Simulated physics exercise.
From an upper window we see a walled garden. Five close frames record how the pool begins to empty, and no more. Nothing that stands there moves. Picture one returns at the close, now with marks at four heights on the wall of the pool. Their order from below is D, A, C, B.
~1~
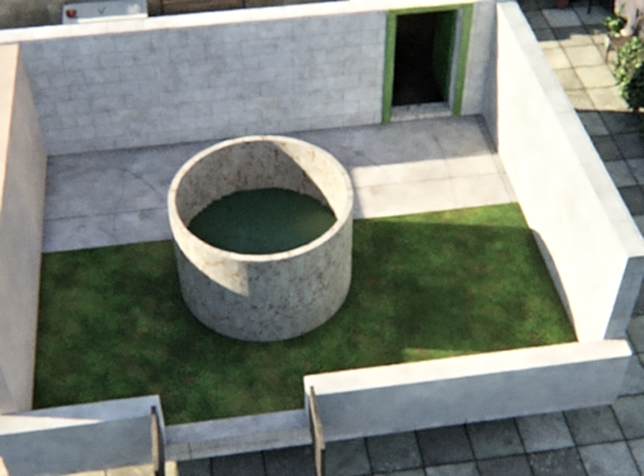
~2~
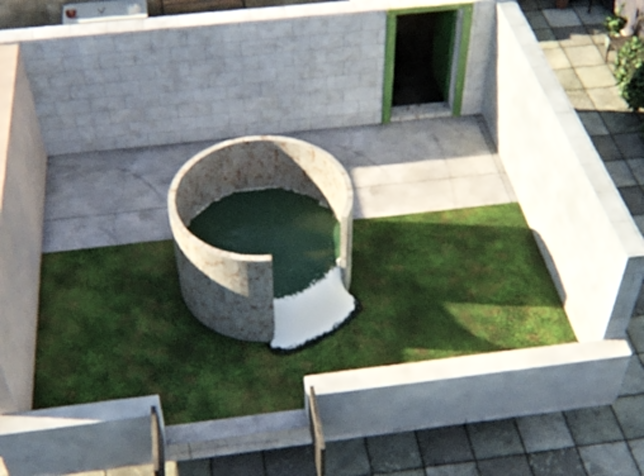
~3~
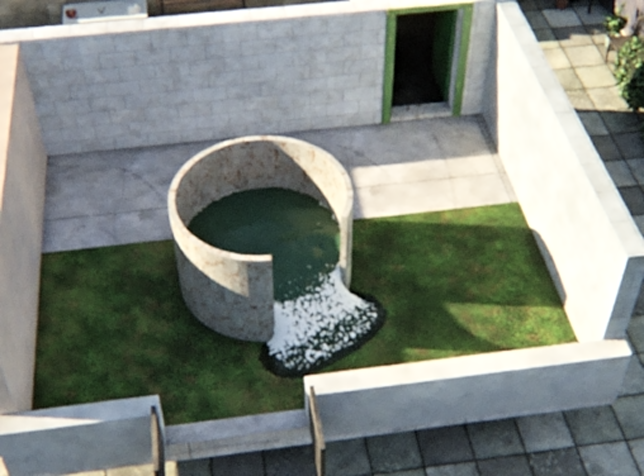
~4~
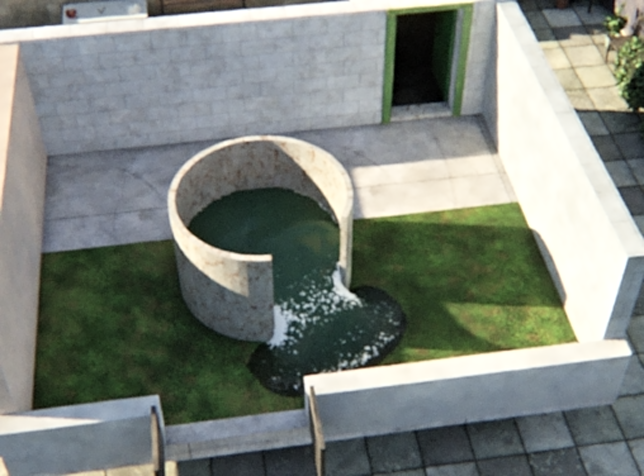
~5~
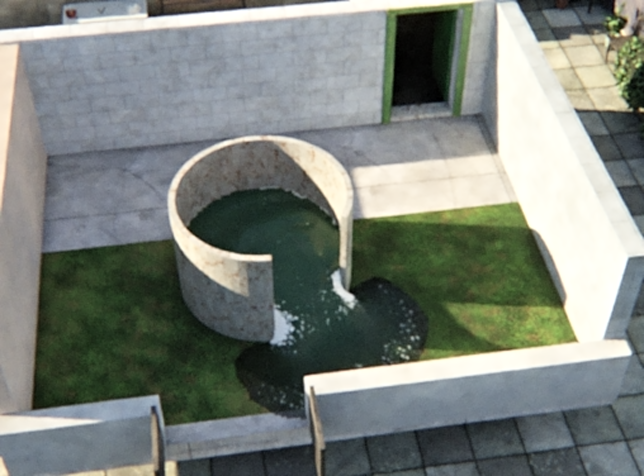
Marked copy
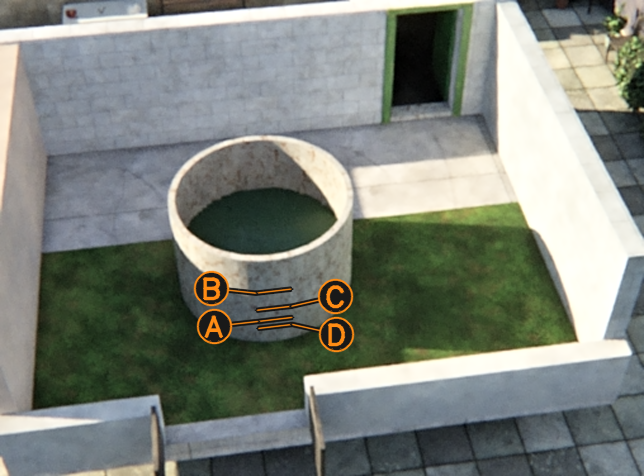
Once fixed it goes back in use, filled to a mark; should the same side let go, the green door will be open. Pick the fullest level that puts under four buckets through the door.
Take C.
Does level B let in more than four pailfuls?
Yes, that goes wrong.
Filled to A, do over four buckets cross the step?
No, not at all.
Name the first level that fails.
That would be B.
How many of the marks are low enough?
Three of them.
On the marked copy, A at (275, 319); B at (273, 291); C at (274, 308); D at (275, 326); from the bottom up D, A, C, B.
If A is chosen, nothing gets over.
If B is chosen, about 12 bucketfuls get in.
If C is chosen, a bucket or two gets in.
If D is chosen, nothing gets over.
